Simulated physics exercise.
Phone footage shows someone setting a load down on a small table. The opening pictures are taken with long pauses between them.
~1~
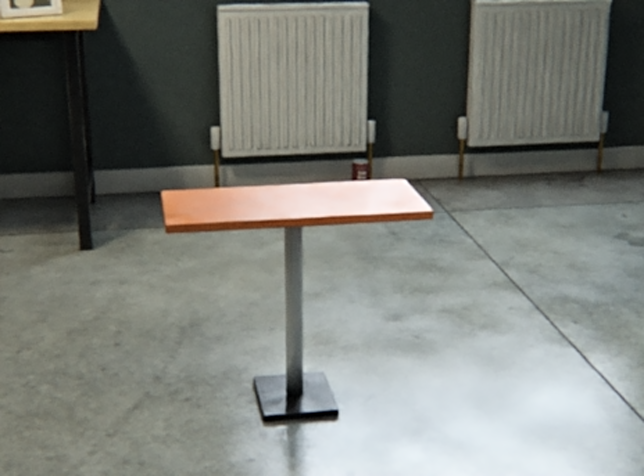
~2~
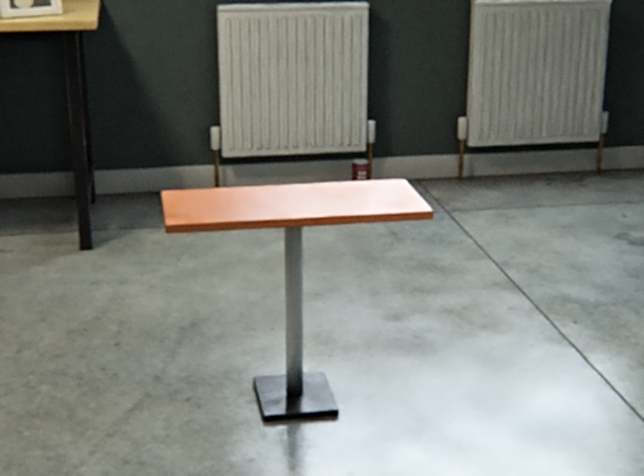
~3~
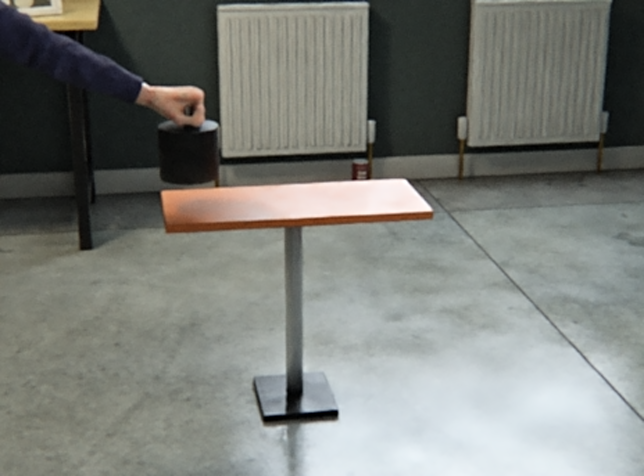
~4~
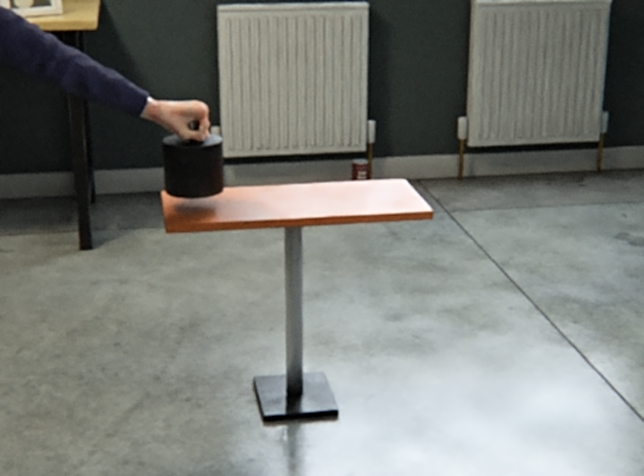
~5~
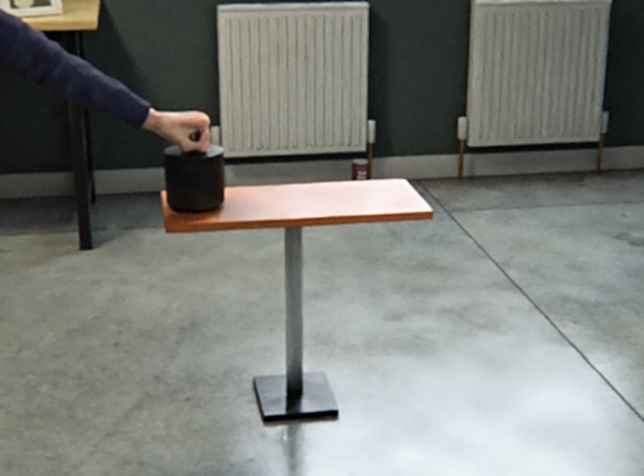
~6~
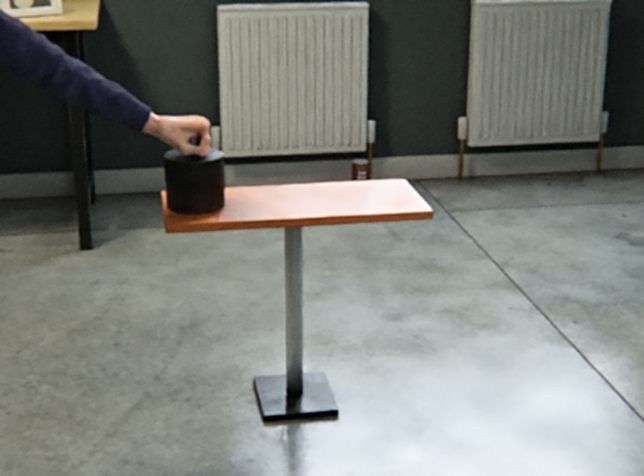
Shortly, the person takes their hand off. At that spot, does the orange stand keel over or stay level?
The orange stand keels over.
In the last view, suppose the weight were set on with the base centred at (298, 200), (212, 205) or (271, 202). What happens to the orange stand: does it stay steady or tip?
First try it remains standing; second try it tips over; third try it remains standing.
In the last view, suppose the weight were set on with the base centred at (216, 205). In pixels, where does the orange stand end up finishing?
About (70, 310).
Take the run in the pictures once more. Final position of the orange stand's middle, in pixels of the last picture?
(74, 308).
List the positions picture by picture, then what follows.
The first picture shows orange stand (293, 205).
The second picture shows orange stand (293, 205).
The third picture shows still on the way; orange stand (293, 205); weight (189, 151).
The fourth picture shows still on the way; orange stand (293, 205); weight (193, 165).
The fifth picture shows still on the way; orange stand (293, 205); weight (195, 176).
The sixth picture shows in place, still held; orange stand (293, 205); weight (195, 180).
Then, 0.66 s past the last view, orange stand leaning 35° off how it started near (161, 228).
Finally, the orange stand goes over, near (74, 308).
